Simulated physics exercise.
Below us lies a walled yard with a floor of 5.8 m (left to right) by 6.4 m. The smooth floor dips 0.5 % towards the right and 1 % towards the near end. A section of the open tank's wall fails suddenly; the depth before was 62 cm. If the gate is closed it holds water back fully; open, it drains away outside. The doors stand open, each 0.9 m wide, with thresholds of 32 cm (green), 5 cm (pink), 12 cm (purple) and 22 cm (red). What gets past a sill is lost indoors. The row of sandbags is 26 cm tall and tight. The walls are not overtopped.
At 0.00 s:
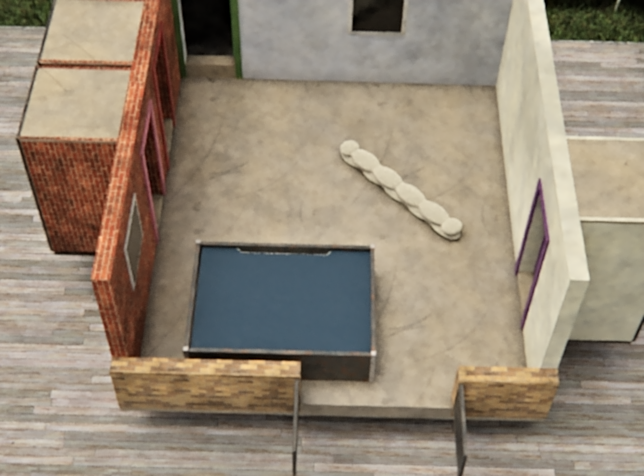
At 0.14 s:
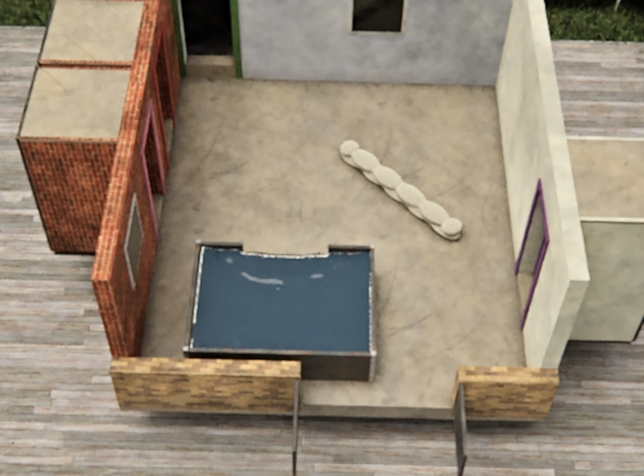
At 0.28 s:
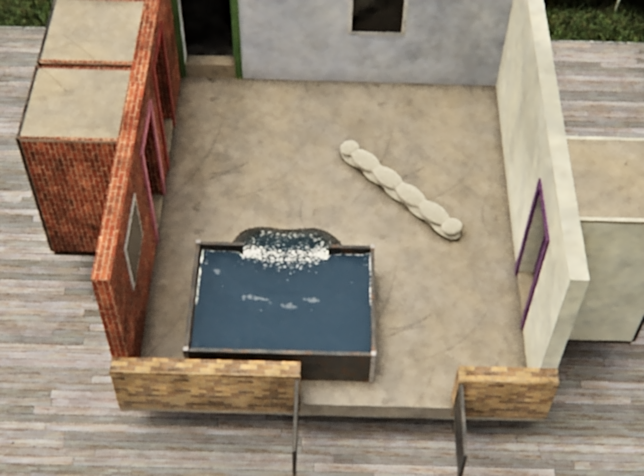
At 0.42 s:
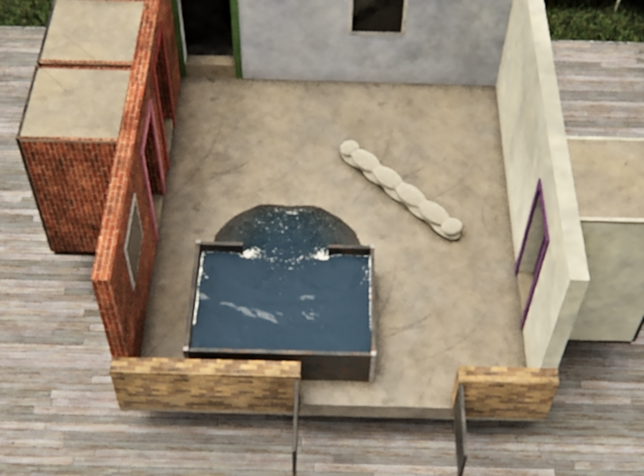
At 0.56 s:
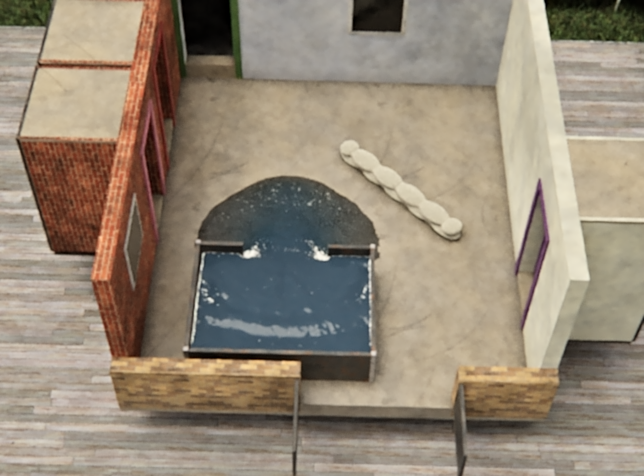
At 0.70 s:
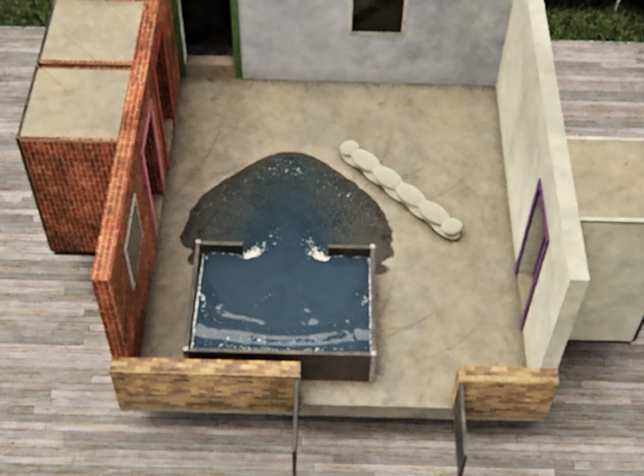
Dark water bursting through the far side of an open tank and fanning across a walled yard's floor toward a pale twisted bar.
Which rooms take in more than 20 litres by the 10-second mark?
Within that time: At the green door it does not reach the limit; at the pink door it exceeds the limit; at the purple door it keeps below the limit; at the red door it keeps below the limit.
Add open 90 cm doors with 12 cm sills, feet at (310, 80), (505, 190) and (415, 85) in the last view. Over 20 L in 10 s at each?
In that order: Past it, below, below.
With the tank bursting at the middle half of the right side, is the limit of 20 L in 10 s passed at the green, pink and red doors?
Then: Green under, pink not over, red under.
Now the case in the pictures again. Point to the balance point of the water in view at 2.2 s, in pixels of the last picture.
At about (283, 243).
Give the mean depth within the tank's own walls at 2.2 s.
Some 35 cm.
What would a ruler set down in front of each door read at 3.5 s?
Depths in cm: Green 27, pink 4, purple 2, red 14.
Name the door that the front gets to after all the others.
It is the purple one.
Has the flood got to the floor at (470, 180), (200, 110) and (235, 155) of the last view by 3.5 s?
In turn: Still dry, wet, wet.
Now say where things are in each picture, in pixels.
In the first picture, the open tank at (283, 299) is whole and still, 62 cm deep.
In the second picture, water pours out on the open tank's far side and has run 0.7 m, to a hidden place; typically 9 cm deep outside, 62 cm at the open tank's back.
In the third picture, water pours out on the open tank's far side and has run 1.0 m, to (248, 234); typically 11 cm deep outside, 62 cm at the open tank's back.
In the fourth picture, the front is at (265, 208), 1.4 m from the gap on the open tank's far side; 2.2 m2 of floor is under water; 62 cm left at the back of the open tank.
In the fifth picture, the front is at (306, 182), 1.9 m from the gap on the open tank's far side; 3.8 m2 of floor is under water; 60 cm left at the back of the open tank.
In the sixth picture, water pours out on the open tank's far side and has run 2.5 m, to (279, 157); typically 5 cm deep outside, 53 cm at the open tank's back.
After 1.4 s water covers 35 % of the floor and is deepest (36 cm) near (280, 268); green door not reached, pink door 3 cm at the sill, 0 L in, purple door not reached, red door not reached.
After 2.2 s water covers 45 % of the floor and is deepest (44 cm) near (181, 80); green door 20 cm at the sill, 0 L in, pink door 5 cm at the sill, 0 L in, purple door not reached, red door 14 cm at the sill, 0 L in.
After 3.5 s water covers 65 % of the floor and is deepest (28 cm) near (211, 81); green door 27 cm at the sill, 2 L in, pink door 4 cm at the sill, 2 L in, purple door 2 cm at the sill, 0 L in, red door 14 cm at the sill, 0 L in.
After 6.0 s water covers 90 % of the floor and is deepest (18 cm) near (489, 96); green door 10 cm at the sill, 2 L in, pink door 10 cm at the sill, 18 L in, purple door 5 cm at the sill, 0 L in, red door 12 cm at the sill, 0 L in.
After 10.0 s water covers 95 % of the floor and is deepest (18 cm) near (508, 395); green door 5 cm at the sill, 2 L in, pink door 7 cm at the sill, 64 L in, purple door 8 cm at the sill, 0 L in, red door 6 cm at the sill, 0 L in.
